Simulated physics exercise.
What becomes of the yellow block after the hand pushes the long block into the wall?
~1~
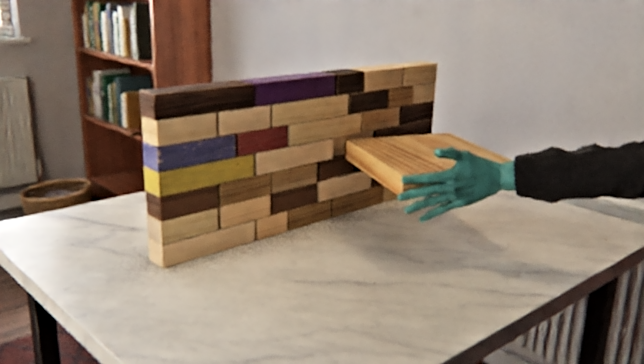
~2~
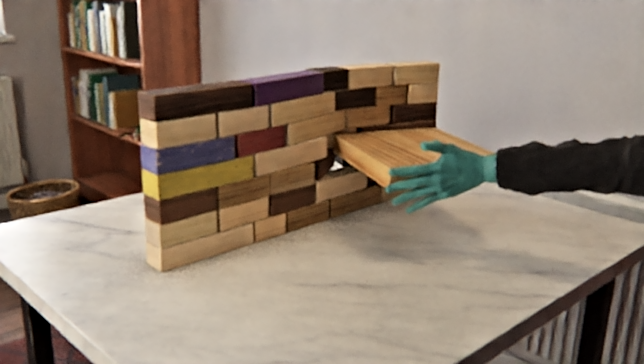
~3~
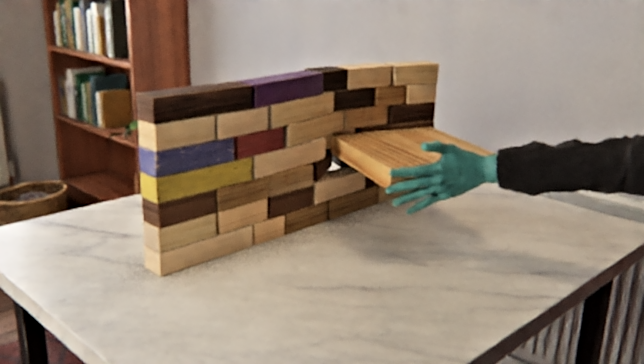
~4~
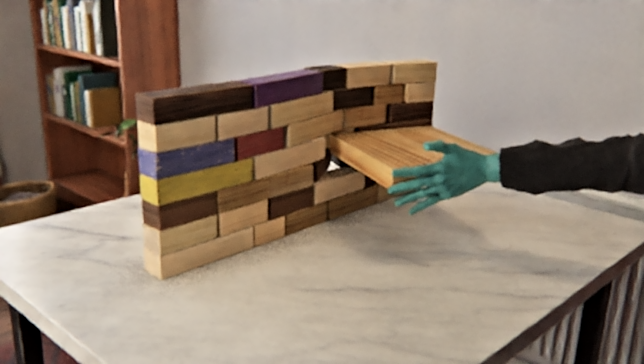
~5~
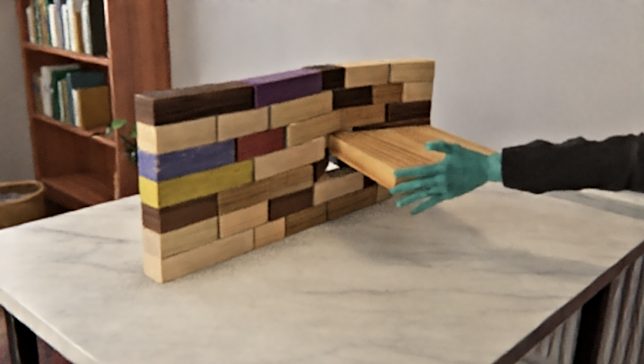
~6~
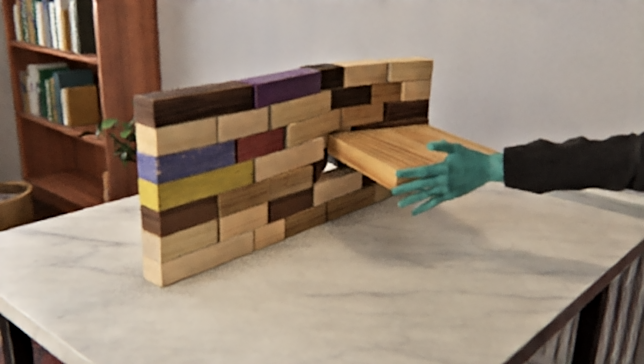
The yellow block stays up at its own level, in its place in the left part of the wall.
